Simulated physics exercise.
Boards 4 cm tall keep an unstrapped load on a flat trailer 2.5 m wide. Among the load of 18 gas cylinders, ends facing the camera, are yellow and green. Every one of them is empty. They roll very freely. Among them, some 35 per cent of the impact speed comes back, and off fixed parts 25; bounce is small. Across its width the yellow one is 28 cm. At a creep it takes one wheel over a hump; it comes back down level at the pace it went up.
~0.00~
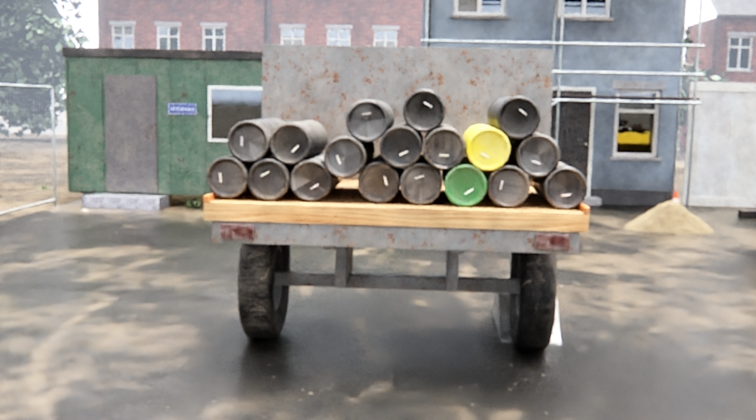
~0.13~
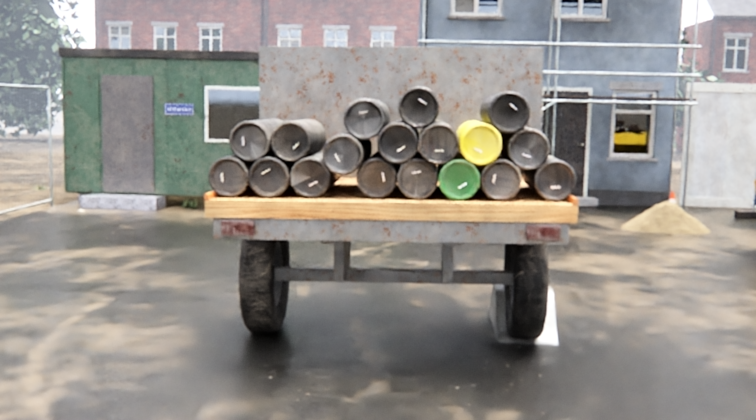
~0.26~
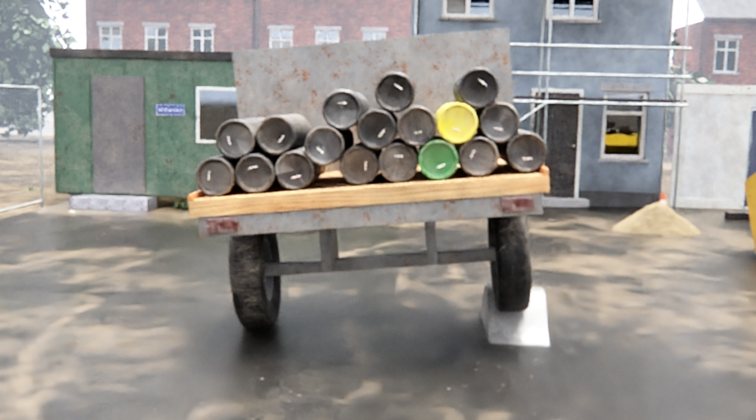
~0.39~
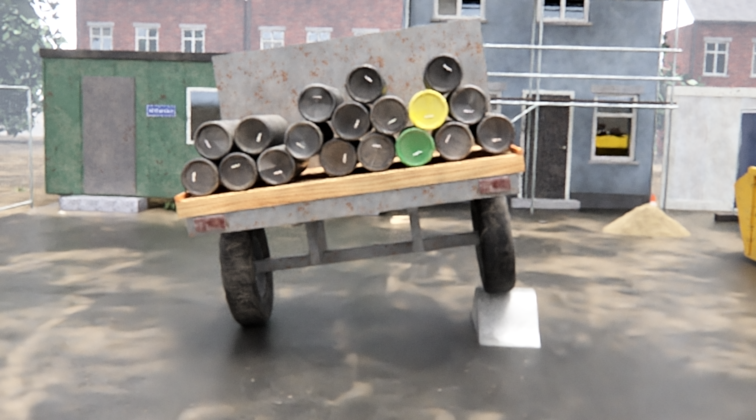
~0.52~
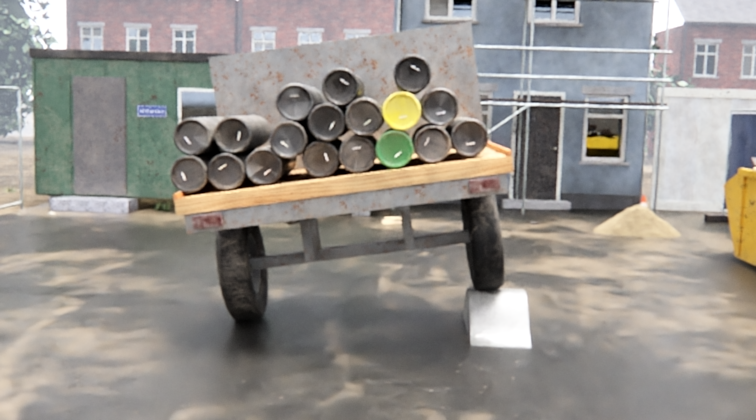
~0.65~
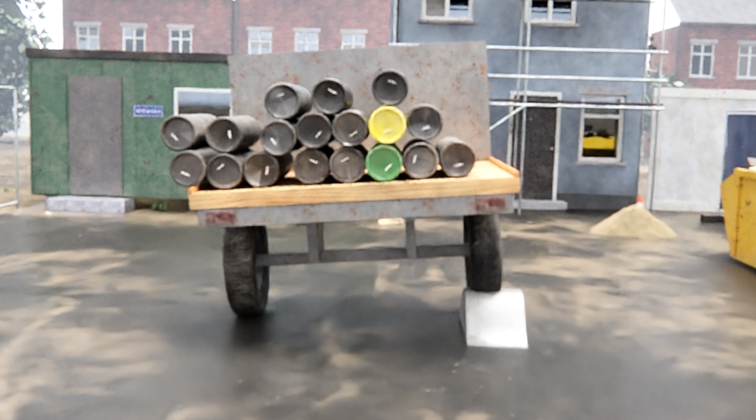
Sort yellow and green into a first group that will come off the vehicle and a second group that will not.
Yellow: Second group; green: Second group.
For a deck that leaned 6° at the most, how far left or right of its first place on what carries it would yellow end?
Roughly 15 cm, towards the left.
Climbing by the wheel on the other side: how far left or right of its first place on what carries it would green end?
It would end about 65 cm to the right of where it began.
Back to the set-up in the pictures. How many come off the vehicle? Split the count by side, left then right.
By side, that's 6 to the left and 0 to the right.
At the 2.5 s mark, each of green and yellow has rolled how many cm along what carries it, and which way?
By then green is 10 left of its start, and yellow is 65 left of its start.
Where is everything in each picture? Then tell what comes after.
In the first picture, yellow (488, 149), green (466, 186); 8 of the 18 make up the bottom layer.
In the second picture, yellow (481, 144), green (459, 180); the deck is a shade lower on the left.
In the third picture, yellow (457, 123), green (438, 160); the deck slopes 6° down to the left.
In the fourth picture, yellow (428, 110), green (415, 147); the deck slopes 10° down to the left.
In the fifth picture, yellow (402, 111), green (395, 149); the deck slopes 9° down to the left.
In the sixth picture, yellow (387, 125), green (384, 163); the deck slopes 5° down to the left.
Then, 1.5 s in, yellow is up on others, 115 cm from the left edge; green is on the deck, 110 cm from the right edge, rolling right; 4 off so far.
Then, 2.5 s in, yellow is on the deck, 120 cm from the left edge, rolling right; green is on the deck, 90 cm from the right edge, rolling right; 6 off so far.
Then, 3.8 s in, yellow is on the deck, 95 cm from the right edge; green is on the deck, 70 cm from the right edge; 6 off so far.
In the end (5.1 s), yellow is on the deck, 95 cm from the right edge; green is on the deck, 70 cm from the right edge; 6 off so far.
